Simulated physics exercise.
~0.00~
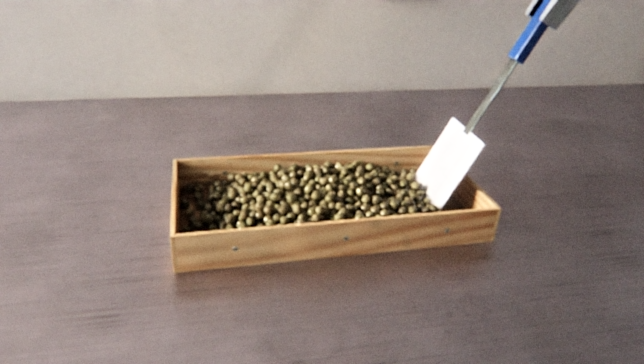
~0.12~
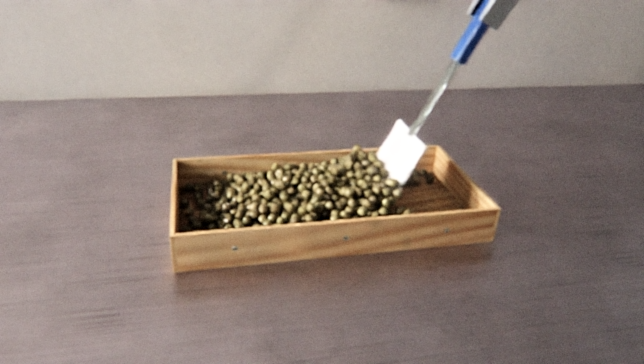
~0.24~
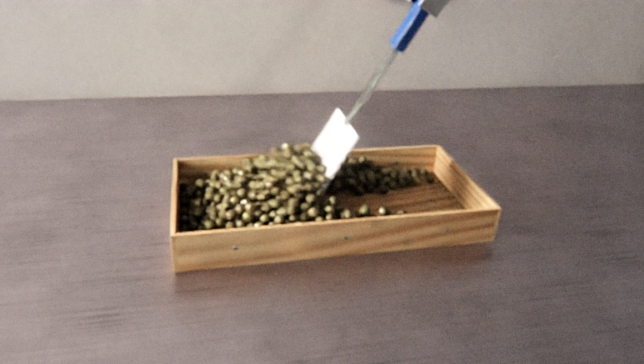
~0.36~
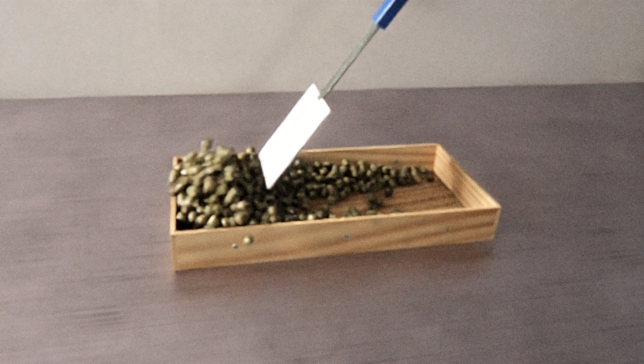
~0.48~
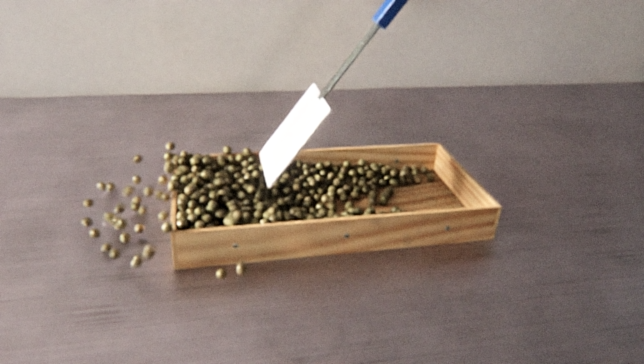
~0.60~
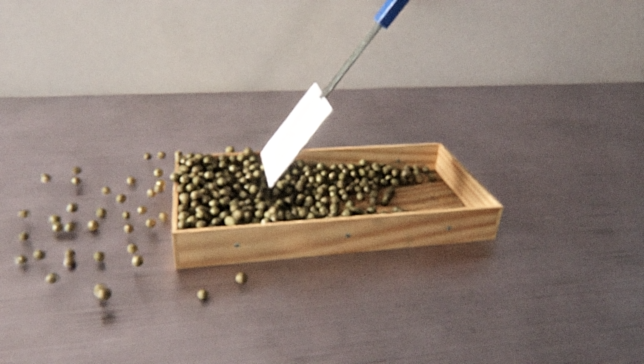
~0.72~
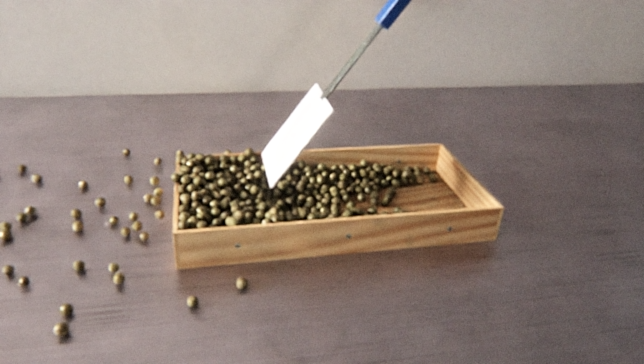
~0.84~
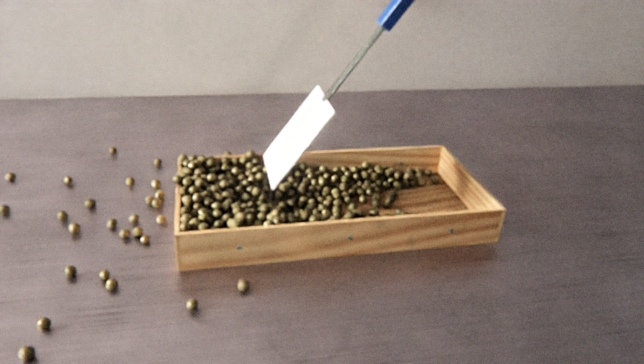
On a dark grey-brown tabletop against a pale wall, seen from slightly above by a gently swaying camera, sits a shallow wooden tray filled with olive-brown beads. A white spatula blade on a thin metal rod with a blue handle reaches in from the upper right, dipping into the tray's right end. It sweeps left, piling the beads ahead of it and baring part of the wooden floor. The blade stops left of centre, and the heap surges over the left end. Dozens of beads scatter and roll leftward and forward across the table, while most remain in the tray beside the still blade.
